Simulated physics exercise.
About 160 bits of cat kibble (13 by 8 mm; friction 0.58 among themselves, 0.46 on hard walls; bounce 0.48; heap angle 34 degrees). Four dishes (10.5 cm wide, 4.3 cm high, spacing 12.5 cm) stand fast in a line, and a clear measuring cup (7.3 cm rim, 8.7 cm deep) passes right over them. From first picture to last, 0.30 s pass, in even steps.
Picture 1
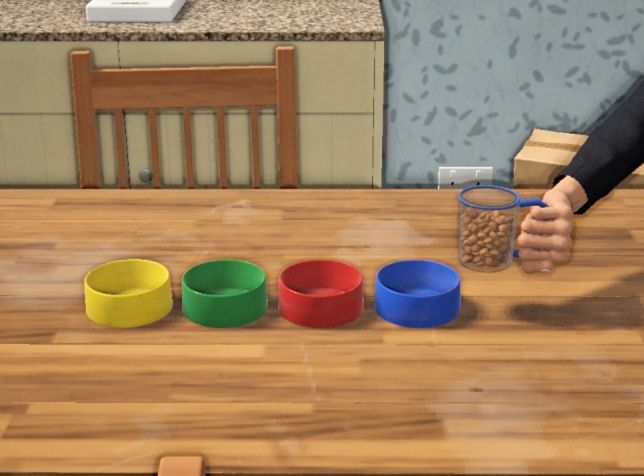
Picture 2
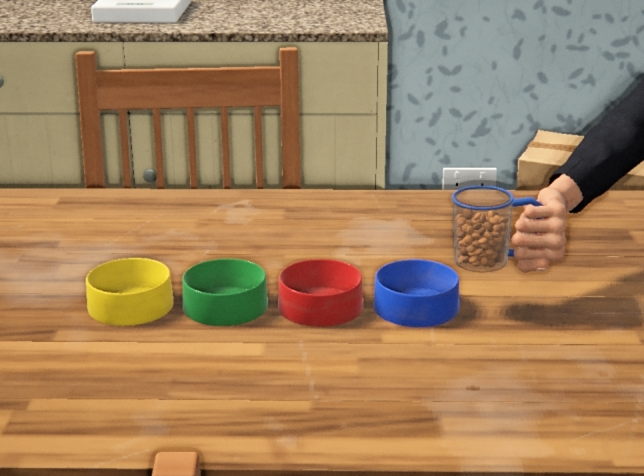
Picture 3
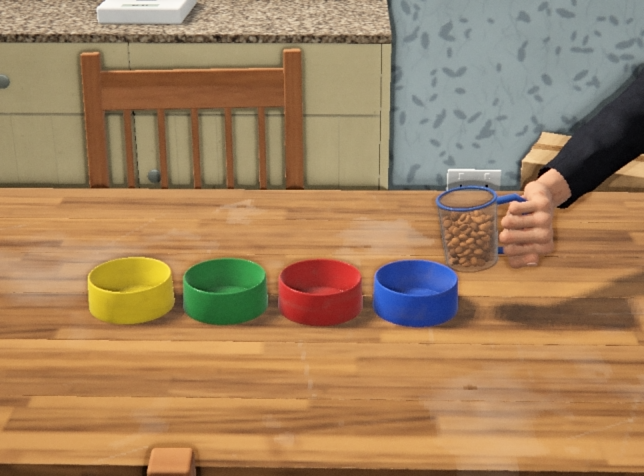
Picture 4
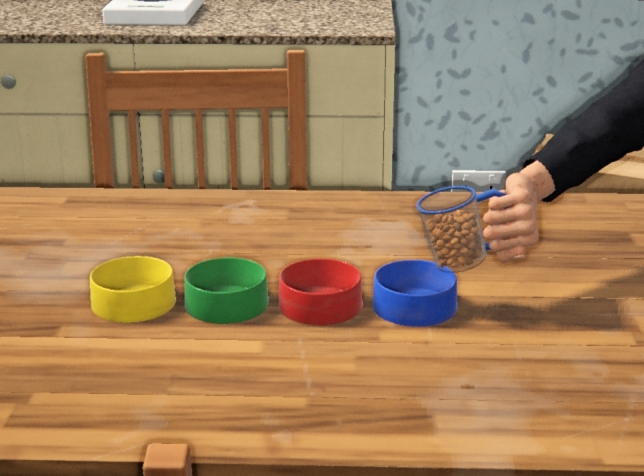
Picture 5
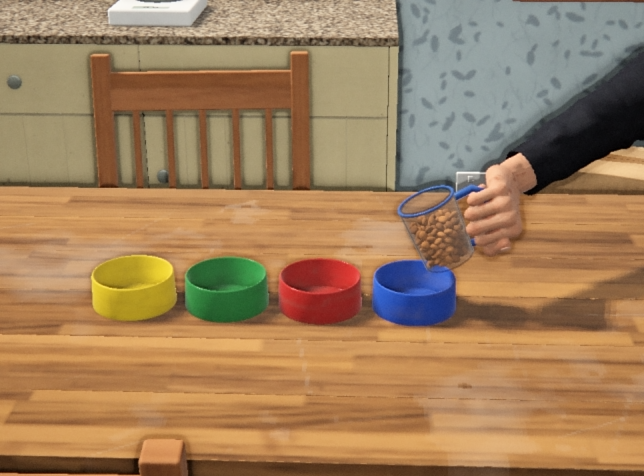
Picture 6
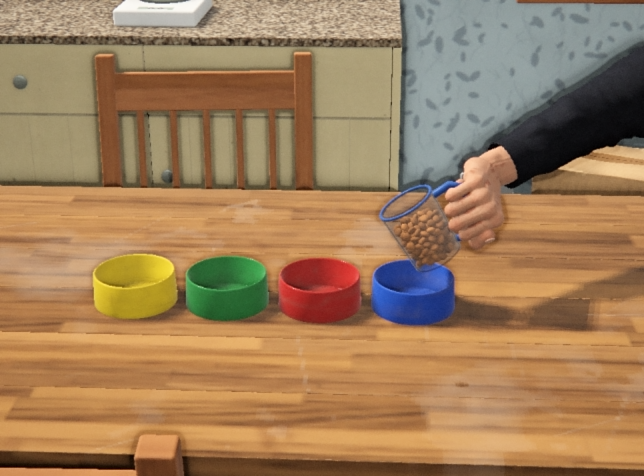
A hand moves a clear cup of kibble left and tilts it above the blue dish.
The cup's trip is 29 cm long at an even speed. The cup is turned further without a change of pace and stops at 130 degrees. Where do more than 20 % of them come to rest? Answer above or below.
Red below, blue below, green above, yellow below, counter below.
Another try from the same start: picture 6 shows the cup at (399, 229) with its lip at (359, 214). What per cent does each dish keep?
Red 0; blue 0; green 100; yellow 0.
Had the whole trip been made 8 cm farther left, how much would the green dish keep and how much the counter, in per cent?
Green 0; counter 60.
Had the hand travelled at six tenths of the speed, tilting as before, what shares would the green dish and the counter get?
Then: Green 10; counter 20.
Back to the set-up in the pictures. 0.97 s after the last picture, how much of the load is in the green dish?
Near 100 per cent so far.
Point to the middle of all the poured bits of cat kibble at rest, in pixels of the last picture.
Around (225, 288).
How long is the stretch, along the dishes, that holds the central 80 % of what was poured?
Some 6 cm.
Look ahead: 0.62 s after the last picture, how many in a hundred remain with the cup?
Some 90 per cent of the load.
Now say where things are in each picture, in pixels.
Cup at (487, 229), tilt 0 degrees, lip at (460, 197), moved 0.0 cm; middle of the pieces at (490, 238); blue dish at (418, 278); red dish at (321, 278); green dish at (224, 278); yellow dish at (127, 278), in the first picture.
Cup at (482, 230), tilt 2 degrees, lip at (453, 198), moved 0.5 cm; middle of the pieces at (485, 238), in the second picture.
Cup at (469, 230), tilt 8 degrees, lip at (437, 202), moved 1.9 cm; middle of the pieces at (473, 238), in the third picture.
Cup at (454, 230), tilt 15 degrees, lip at (418, 207), moved 3.8 cm; middle of the pieces at (459, 237), in the fourth picture.
Cup at (438, 230), tilt 23 degrees, lip at (399, 211), moved 5.7 cm; middle of the pieces at (444, 236), in the fifth picture.
Cup at (422, 230), tilt 31 degrees, lip at (381, 216), moved 7.6 cm; middle of the pieces at (429, 235); blue dish at (414, 277); red dish at (320, 275); green dish at (226, 273); yellow dish at (134, 271), in the sixth picture.
Then, 0.37 s after the last picture, tilt 79 degrees; cup holds 100 %.
Then, 0.62 s after the last picture, tilt 111 degrees; cup holds 90 %, green 10 %.
Then, 0.97 s after the last picture, tilt 130 degrees; cup holds 0 %, green 100 %.
In the end, red 0 %, blue 0 %, green 100 %, yellow 0 %, counter 0 %.
